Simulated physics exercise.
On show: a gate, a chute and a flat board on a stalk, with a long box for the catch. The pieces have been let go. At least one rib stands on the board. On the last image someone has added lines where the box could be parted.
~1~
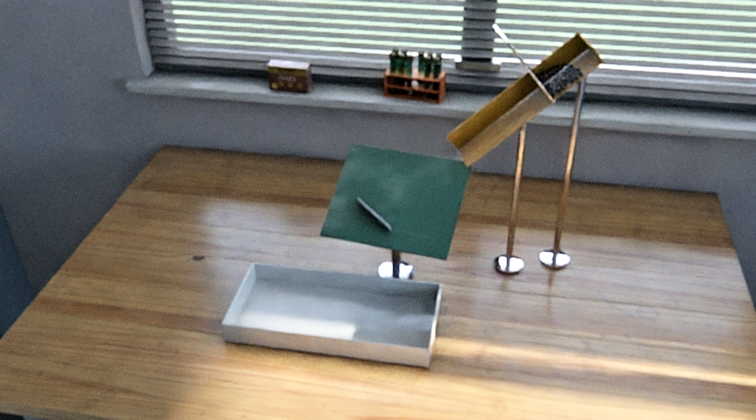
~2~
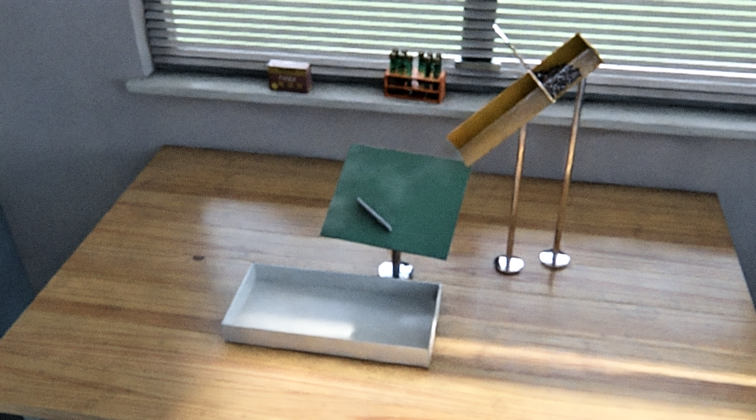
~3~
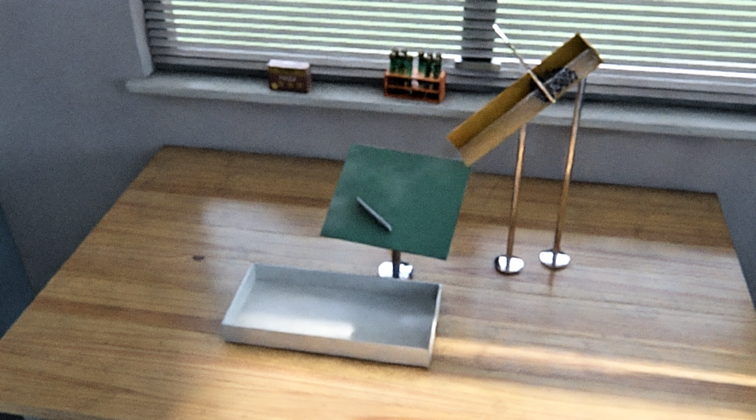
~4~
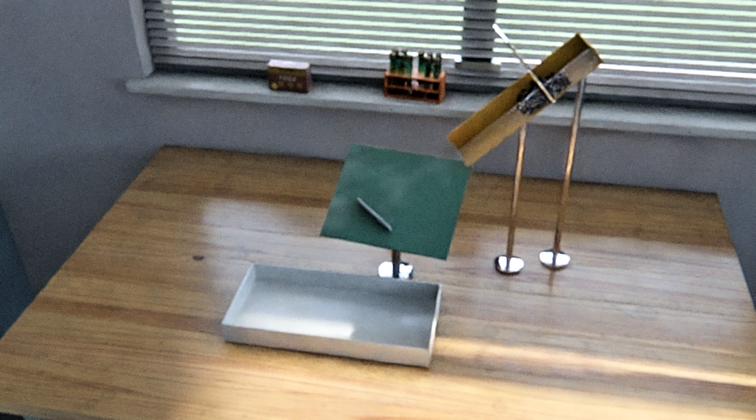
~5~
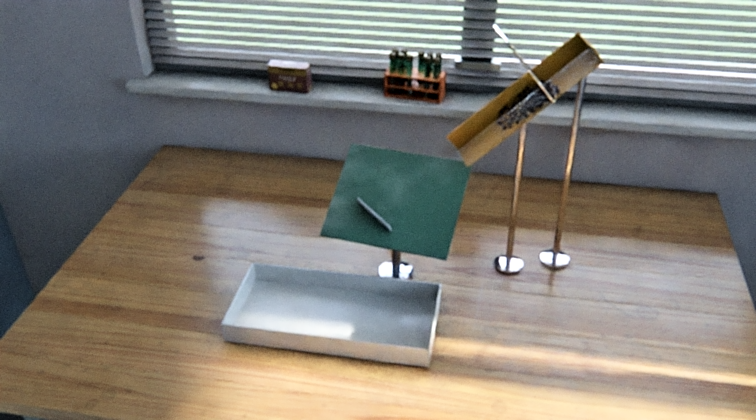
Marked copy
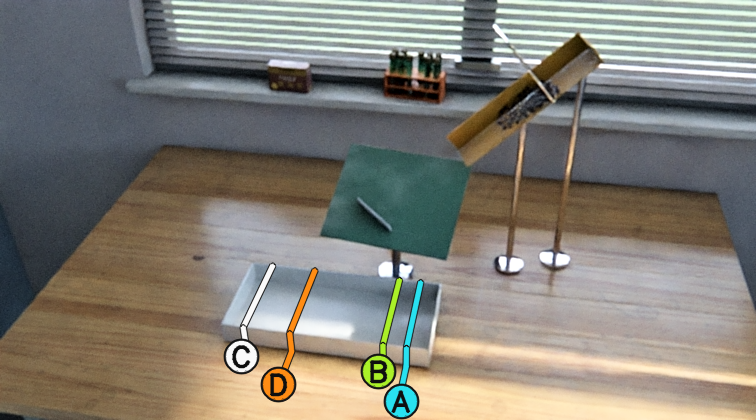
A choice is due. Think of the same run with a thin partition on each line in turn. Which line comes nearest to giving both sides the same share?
Best: B.
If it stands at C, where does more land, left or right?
Right.
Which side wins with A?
Left.
On the marked copy, line A crosses the front rim at (406, 347); line B crosses the front rim at (383, 344); line C crosses the front rim at (243, 326); line D crosses the front rim at (290, 332).
If A is chosen, of what is caught, nearly all on the left of the divider, a small part on the right.
If B is chosen, of what is caught, about half on the left of the divider, about half on the right.
If C is chosen, of what is caught, none on the left of the divider, all on the right.
If D is chosen, of what is caught, a stray few on the left of the divider, nearly all on the right.
